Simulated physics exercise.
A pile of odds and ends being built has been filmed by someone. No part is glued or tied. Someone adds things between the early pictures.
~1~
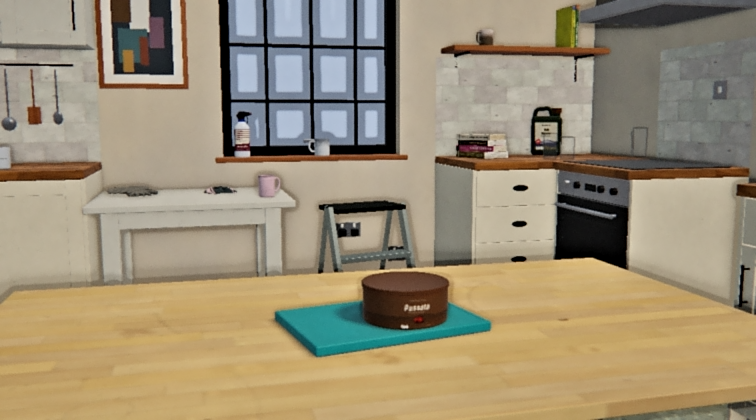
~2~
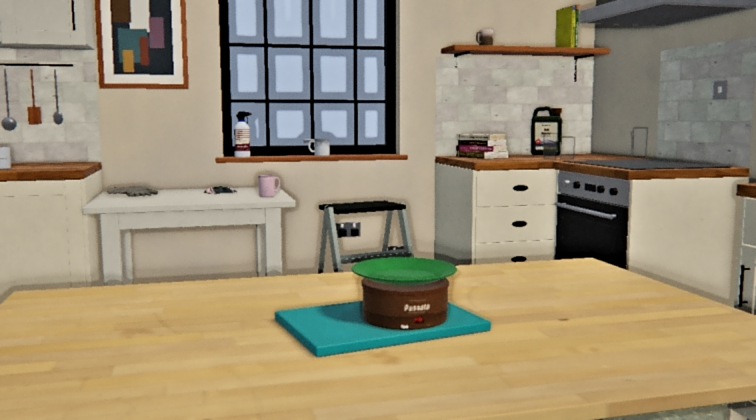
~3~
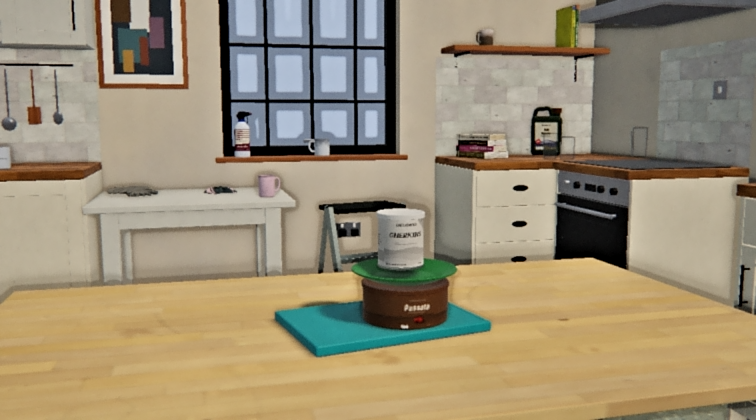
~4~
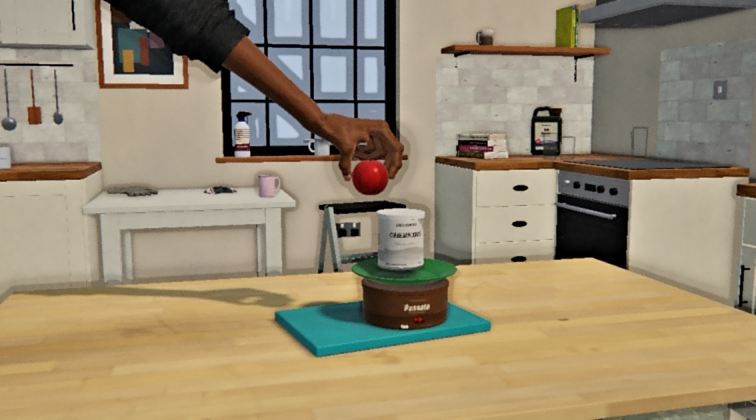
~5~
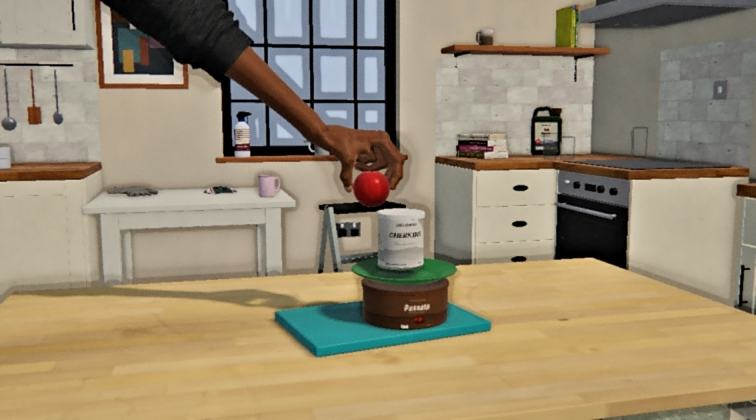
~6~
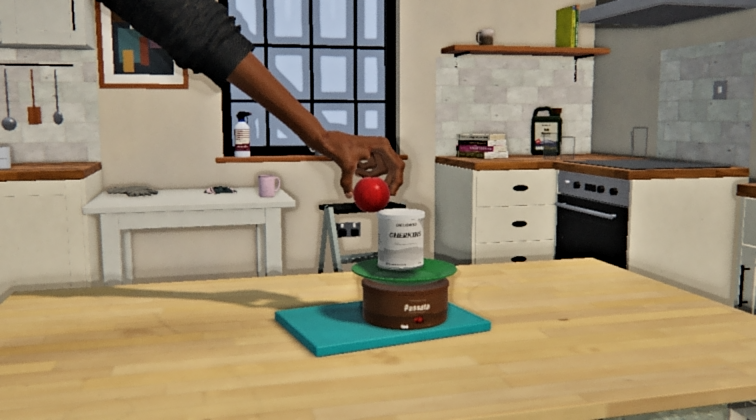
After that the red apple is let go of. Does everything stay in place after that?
No - the pile fails.
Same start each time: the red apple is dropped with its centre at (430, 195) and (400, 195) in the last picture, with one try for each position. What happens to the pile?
First attempt - it comes down; second attempt - it does not fall.
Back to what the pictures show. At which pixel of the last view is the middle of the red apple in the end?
Near (319, 301).
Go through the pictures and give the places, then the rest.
In the first picture, the last thing is not in view yet.
In the second picture, the last thing is not in view yet; turquoise tray (380, 321).
In the third picture, the last thing is not in view yet; white tin (401, 239).
The fourth picture shows on its way; red apple (370, 177); turquoise tray (380, 321).
The fifth picture shows on its way; red apple (371, 188); white tin (401, 239).
The sixth picture shows set down, still held; red apple (371, 194); turquoise tray (380, 321).
Then, 0.40 s past the last view, red apple now fallen.
Then, 0.50 s past the last view, things are still on the move.
Finally, fallen, red apple; the other 4 still in place. Final places as the last picture's camera would see them, red apple near (319, 301). The pile loses its balance.
